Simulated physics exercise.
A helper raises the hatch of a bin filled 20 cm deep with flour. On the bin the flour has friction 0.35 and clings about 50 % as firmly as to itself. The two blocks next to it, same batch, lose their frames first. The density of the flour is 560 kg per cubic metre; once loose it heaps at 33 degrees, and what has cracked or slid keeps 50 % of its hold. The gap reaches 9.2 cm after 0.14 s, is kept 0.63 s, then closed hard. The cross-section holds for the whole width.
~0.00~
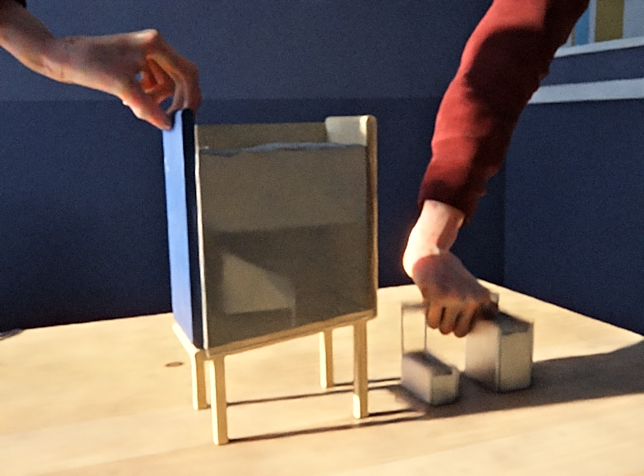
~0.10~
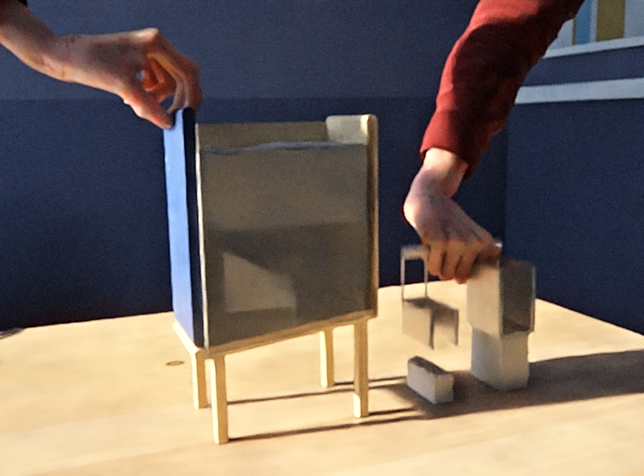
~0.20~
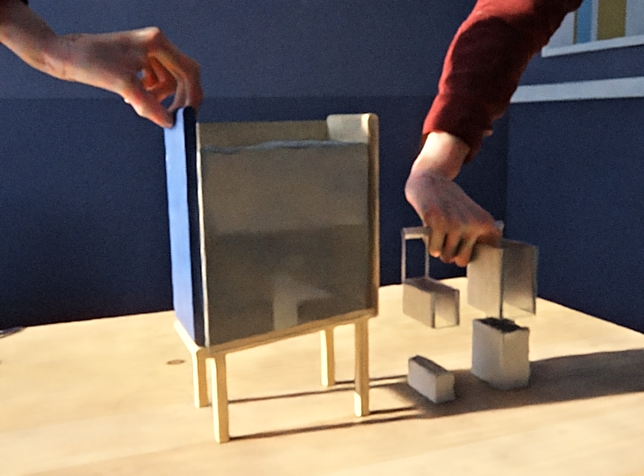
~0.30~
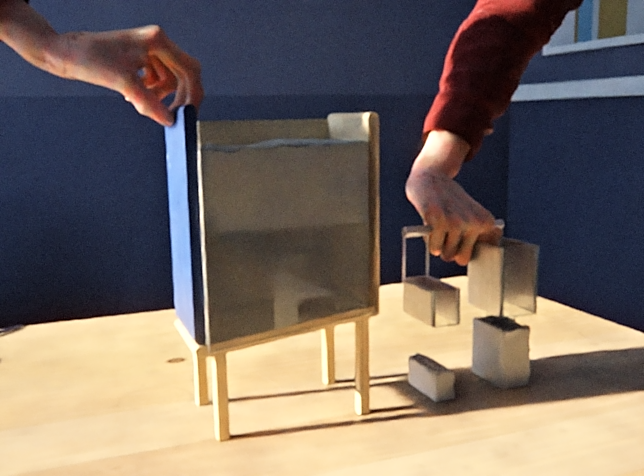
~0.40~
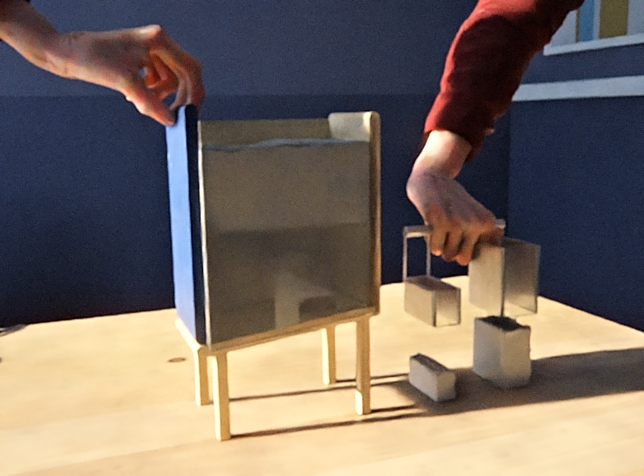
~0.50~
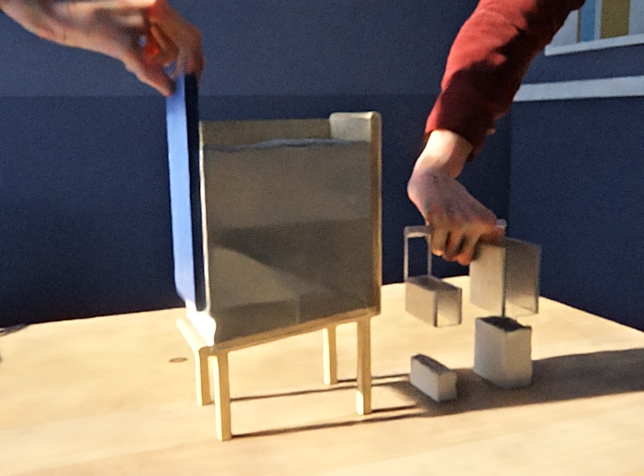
A hand lifts two clear holders off pale blocks, then another raises the blue panel slightly.
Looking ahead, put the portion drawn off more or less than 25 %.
The result is less than 25 %.
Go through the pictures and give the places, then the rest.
Top of the hatch at (188, 114), not yet moved; crest of the flour at (348, 146); block heights 3.4 cm, 7.2 cm (left to right), in the first frame.
Top of the hatch at (189, 113), not yet moved; crest of the flour at (349, 146); block heights 3.4 cm, 7.2 cm (left to right), in the second frame.
Top of the hatch at (190, 112), not yet moved; crest of the flour at (349, 144); block heights 3.4 cm, 7.2 cm (left to right), in the third frame.
Top of the hatch at (190, 110), not yet moved; crest of the flour at (350, 143); block heights 3.4 cm, 7.2 cm (left to right), in the fourth frame.
Top of the hatch at (191, 110), not yet moved; crest of the flour at (351, 143); block heights 3.4 cm, 7.2 cm (left to right), in the fifth frame.
Top of the hatch at (191, 77), moved 3.0 cm; crest of the flour at (352, 143); block heights 3.4 cm, 7.2 cm (left to right), in the sixth frame.
After 0.68 s, the hatch is 9.2 cm open and 0 % is out.
After 0.91 s, the hatch is 9.2 cm open and 0 % is out.
After 1.13 s, the hatch is 9.2 cm open and 0 % is out.
After 1.35 s, the hatch is 2.4 cm open and 0 % is out.
After 1.53 s, the hatch is shut and 1 % is out.
